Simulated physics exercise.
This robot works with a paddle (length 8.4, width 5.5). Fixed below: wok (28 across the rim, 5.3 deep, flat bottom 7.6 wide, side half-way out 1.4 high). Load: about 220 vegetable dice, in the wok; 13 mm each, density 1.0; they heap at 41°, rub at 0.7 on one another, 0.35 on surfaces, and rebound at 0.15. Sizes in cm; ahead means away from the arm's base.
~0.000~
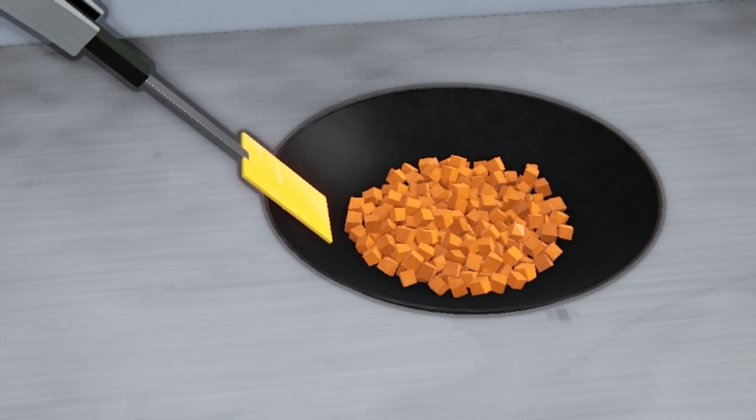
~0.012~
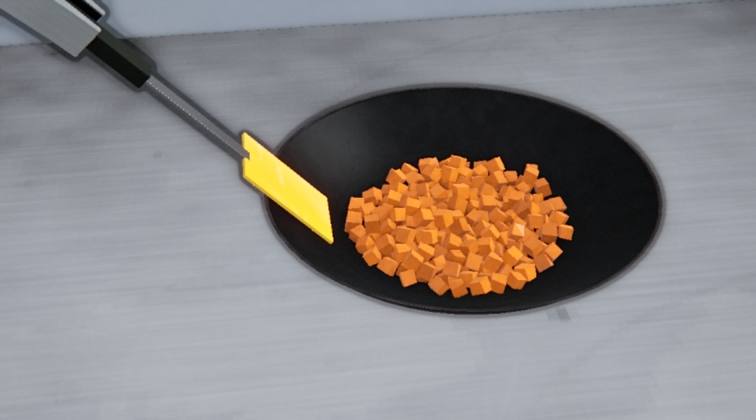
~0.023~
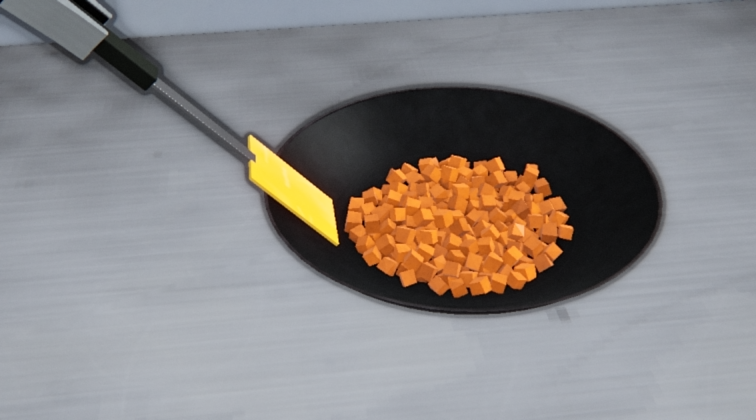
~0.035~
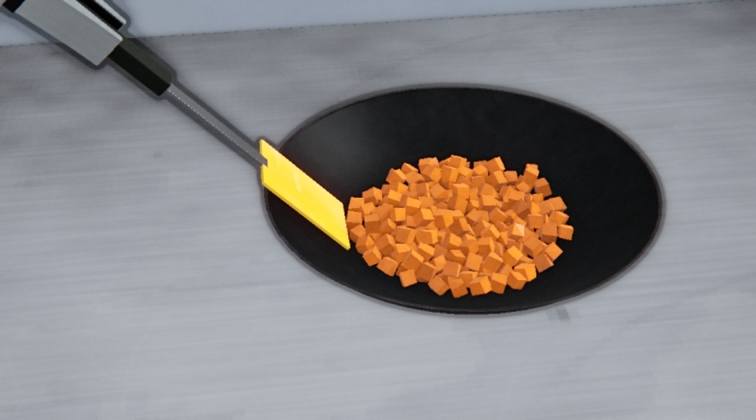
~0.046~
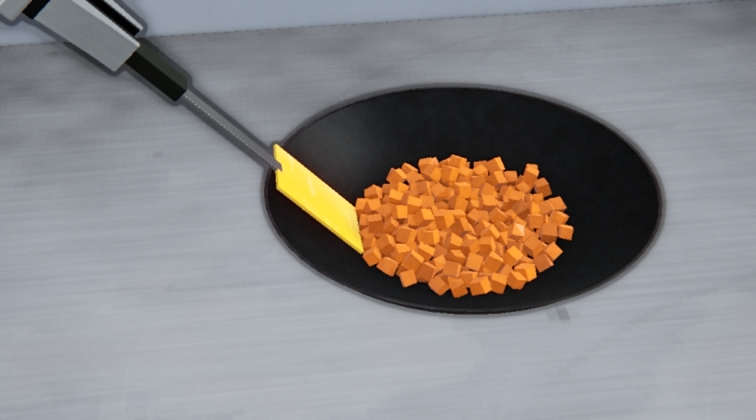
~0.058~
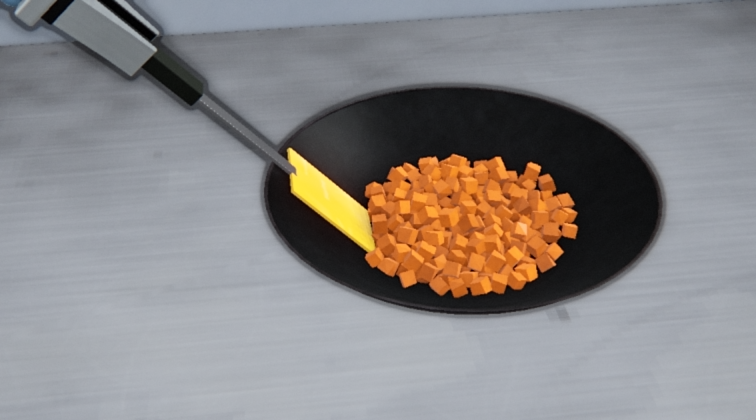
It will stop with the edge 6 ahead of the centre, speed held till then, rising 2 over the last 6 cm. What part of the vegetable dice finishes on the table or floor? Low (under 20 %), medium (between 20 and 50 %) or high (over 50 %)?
A low share, under 20 %, ends on the table or floor.
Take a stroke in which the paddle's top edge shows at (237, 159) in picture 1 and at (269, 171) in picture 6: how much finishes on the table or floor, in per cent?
About 10 per cent.
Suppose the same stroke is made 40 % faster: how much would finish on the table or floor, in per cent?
In that case some 20 per cent.
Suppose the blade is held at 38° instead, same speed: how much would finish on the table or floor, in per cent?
It would be near 10 per cent.
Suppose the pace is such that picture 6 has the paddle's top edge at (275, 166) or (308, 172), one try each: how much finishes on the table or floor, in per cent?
Some 15 and 20 per cent.
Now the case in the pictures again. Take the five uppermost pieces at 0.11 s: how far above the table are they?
Roughly 6 cm.
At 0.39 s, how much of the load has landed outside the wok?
Some 10 per cent.
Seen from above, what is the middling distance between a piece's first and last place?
Some 6 cm.
After 0.11 s, sloping 48°, highest piece 6 above the table; 217 in the wok.
After 0.16 s, sloping 48°, highest piece 8 above the table; 210 in the wok, 7 on the blade or in flight.
After 0.39 s, sloping 48°, highest piece 6 above the table; 194 in the wok, 22 on the table or floor, 1 on the blade or in flight.
After 1.44 s, sloping 48°, highest piece 6 above the table; 194 in the wok, 23 on the table or floor.
In the end, 194 in the wok, 23 on the table or floor. That is 11 % on the table or floor.
